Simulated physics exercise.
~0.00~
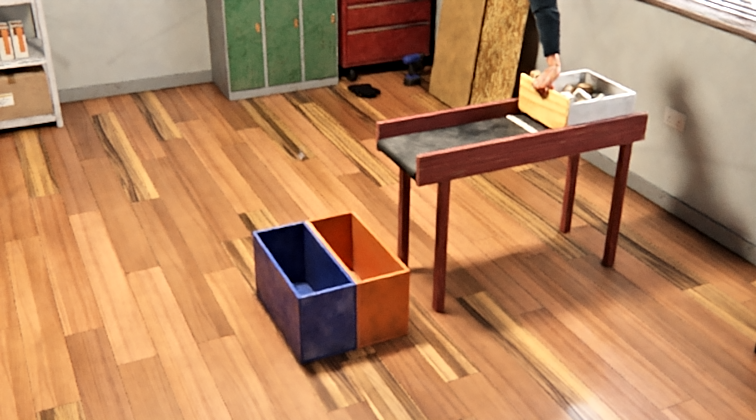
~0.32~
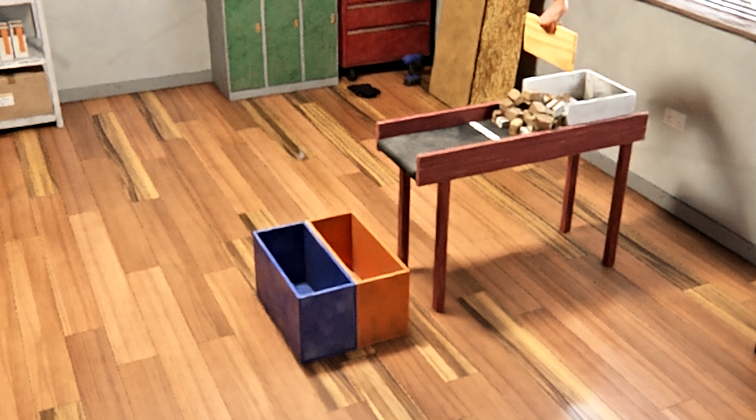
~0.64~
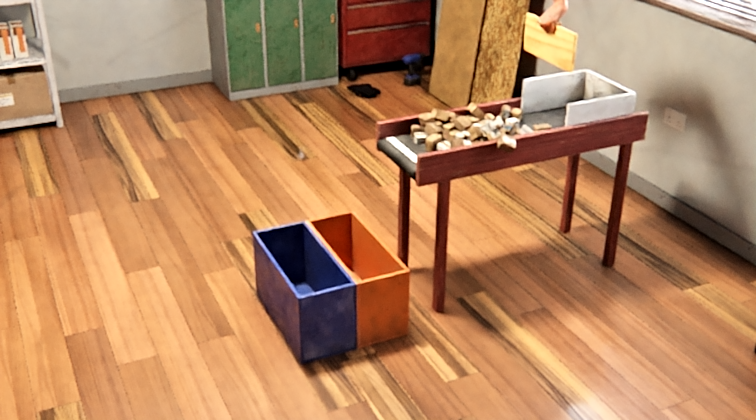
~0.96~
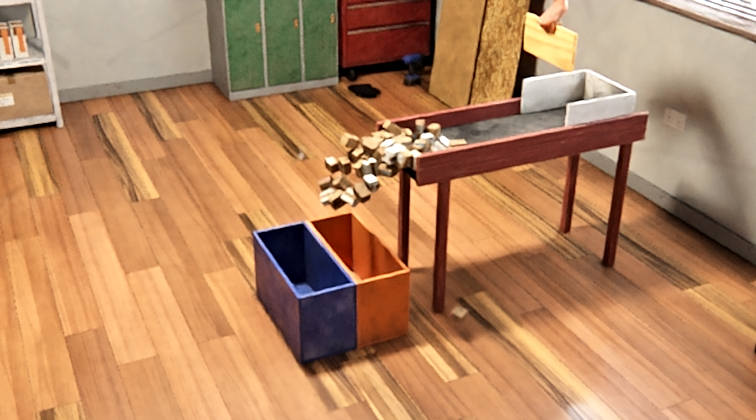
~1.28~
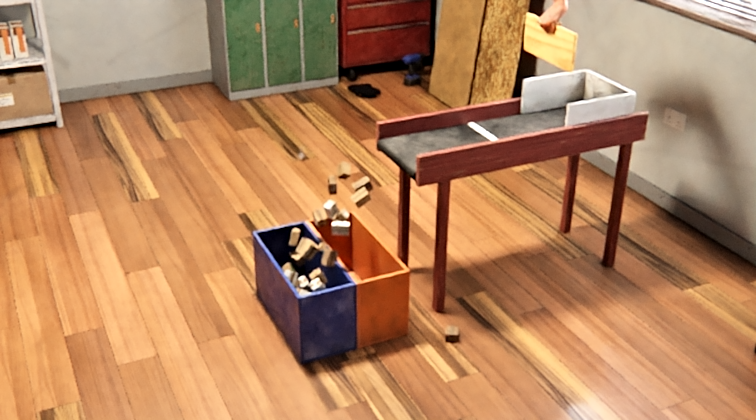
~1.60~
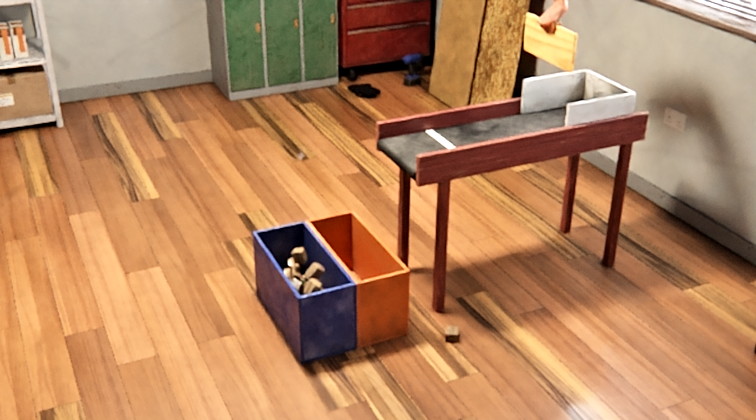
Small blocks ride a belt leftward and fly off into the blue box, one landing on the floor.
